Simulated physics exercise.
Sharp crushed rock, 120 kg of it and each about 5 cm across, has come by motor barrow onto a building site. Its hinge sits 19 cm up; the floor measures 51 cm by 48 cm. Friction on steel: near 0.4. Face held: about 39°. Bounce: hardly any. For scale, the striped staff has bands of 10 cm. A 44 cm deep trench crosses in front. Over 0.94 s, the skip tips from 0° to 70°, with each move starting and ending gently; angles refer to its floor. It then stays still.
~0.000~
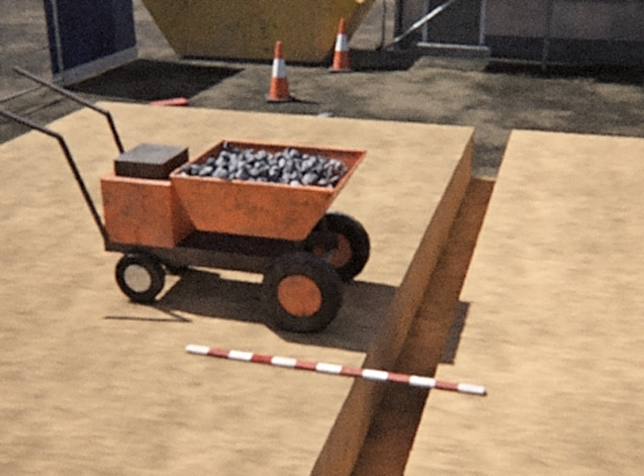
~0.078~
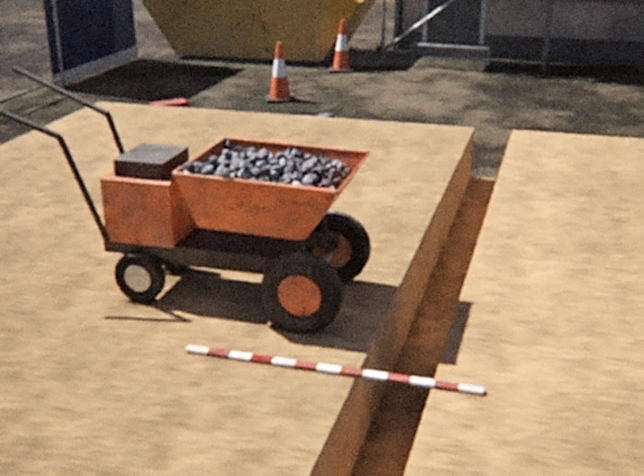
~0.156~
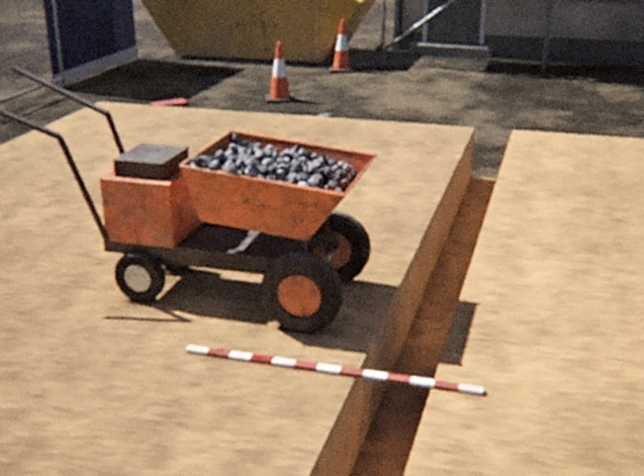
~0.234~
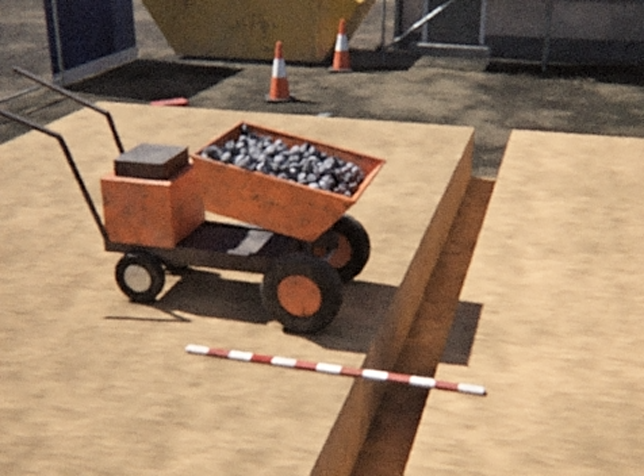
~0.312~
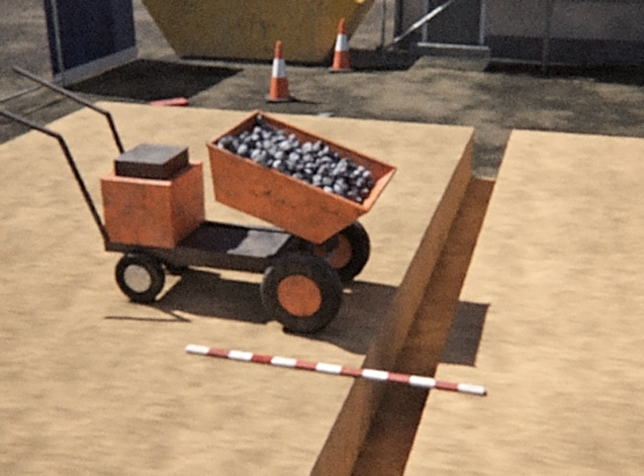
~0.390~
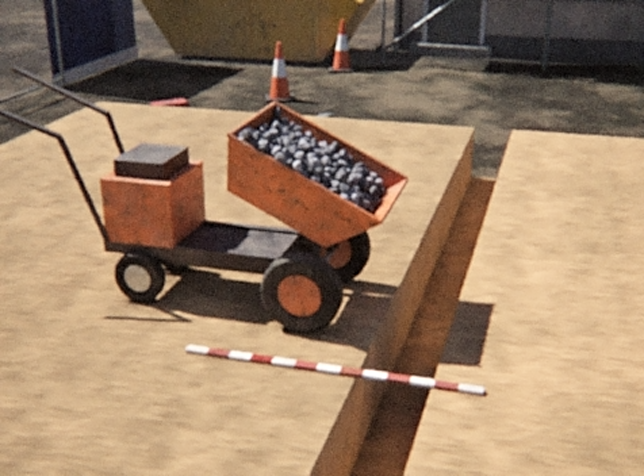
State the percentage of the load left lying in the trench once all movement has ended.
The share left there is about 36 per cent.
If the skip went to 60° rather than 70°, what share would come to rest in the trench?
It would be near 15 per cent.
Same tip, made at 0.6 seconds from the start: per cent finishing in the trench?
It'd be some 25 per cent.
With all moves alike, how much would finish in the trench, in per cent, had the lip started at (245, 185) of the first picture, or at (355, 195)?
Estimates: 40 % then 20 %.
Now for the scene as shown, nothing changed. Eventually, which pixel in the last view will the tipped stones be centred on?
Somewhere near pixel (445, 371).
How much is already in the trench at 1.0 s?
Around 5 per cent of it.
After 0.7 s the floor is at 59°; 100 % in the skip; the foremost stones are at (423, 257).
After 1.0 s the floor is at 70°; 73 % in the skip, 5 % in the trench, 21 % past the trench; the foremost stones are at (513, 325).
After 1.4 s the floor is at 70°; 48 % in the skip, 16 % in the trench, 36 % past the trench; the foremost stones are at (612, 343).
After 3.3 s the floor is at 70°; 29 % in the skip, 36 % in the trench, 35 % past the trench; the foremost stones are past the picture's edge.
